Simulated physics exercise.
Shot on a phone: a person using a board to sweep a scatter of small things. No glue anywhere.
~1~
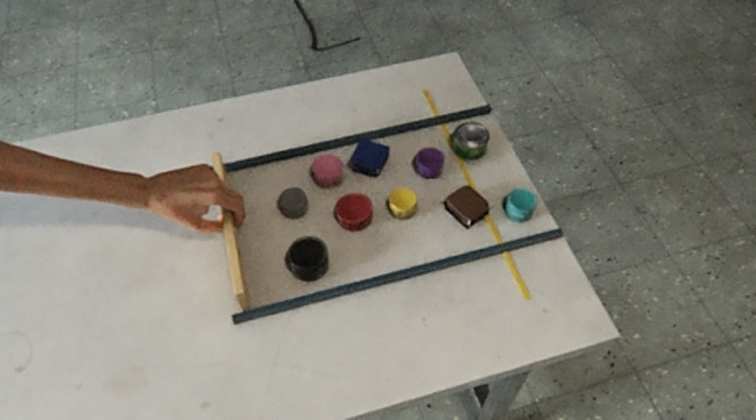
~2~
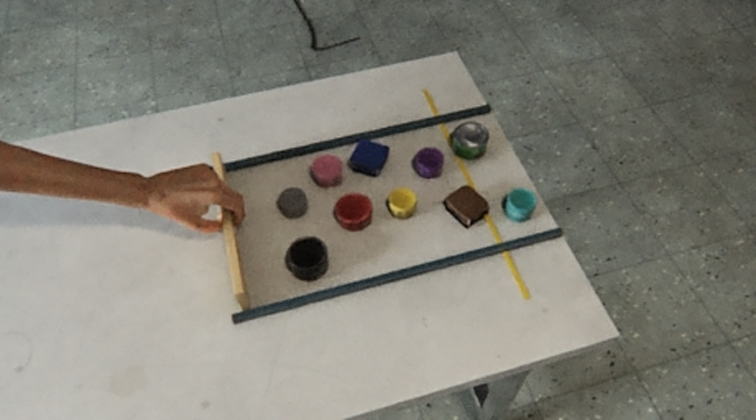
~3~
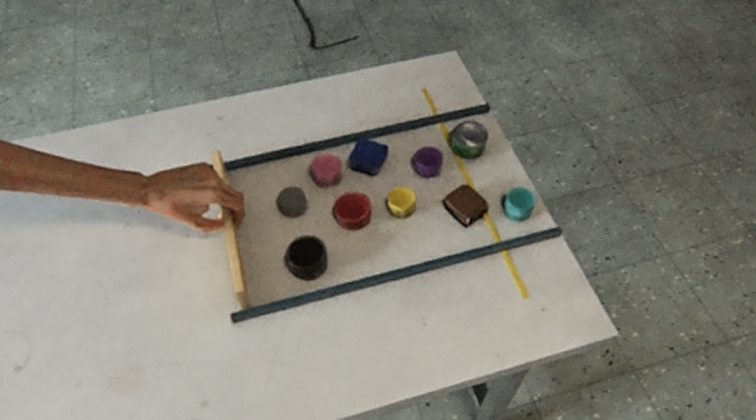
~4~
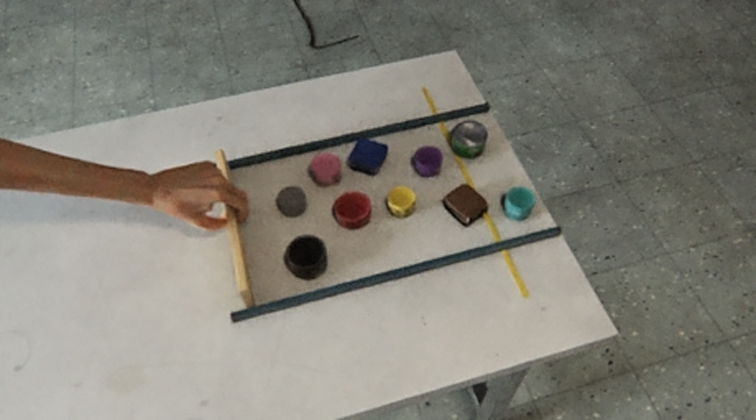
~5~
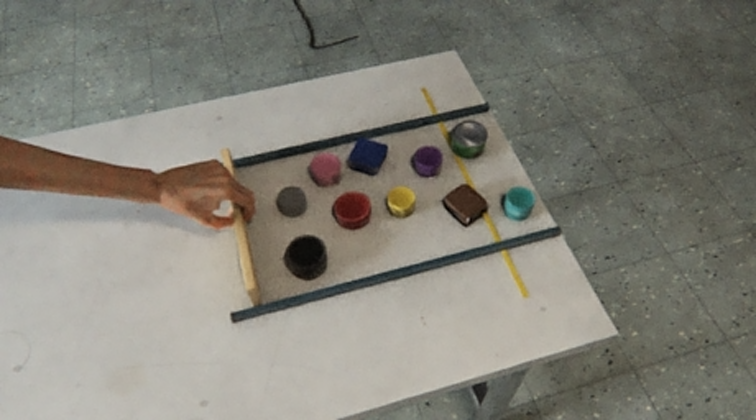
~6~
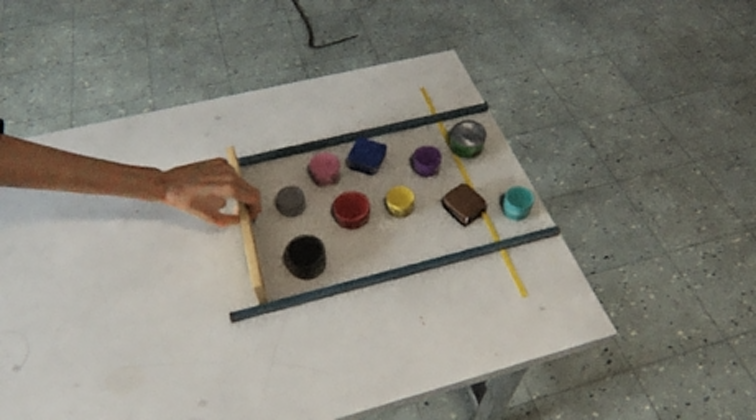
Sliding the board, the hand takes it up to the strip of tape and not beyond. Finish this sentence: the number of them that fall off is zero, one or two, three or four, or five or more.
The number of them that fall off is one or two.
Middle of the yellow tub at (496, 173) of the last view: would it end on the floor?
From that start the object is safe.
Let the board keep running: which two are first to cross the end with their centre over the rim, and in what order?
Order, earliest first: Green pot, turquoise tub.
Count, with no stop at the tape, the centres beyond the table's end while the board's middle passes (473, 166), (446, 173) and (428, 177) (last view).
First 2, then 0, finally 0.
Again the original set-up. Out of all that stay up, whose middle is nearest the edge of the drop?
Looks like the turquoise tub to me.
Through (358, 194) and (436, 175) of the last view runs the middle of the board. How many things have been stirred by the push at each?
At that stage 6; at the next, 10.
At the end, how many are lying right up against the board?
It's touching 4 at the end.
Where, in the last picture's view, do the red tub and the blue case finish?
The red tub stops around (488, 179); the blue case around (483, 124).
A little later, none off yet; turquoise tub at rest near (518, 204); green pot at rest near (468, 140); brown case at rest near (464, 205).
Next, none off yet; turquoise tub shifted a little near (531, 203); green pot shifted about its own width near (489, 137); brown case shifted about its own width near (494, 198).
When it is over, the number that fall off is one or two; down, green pot.
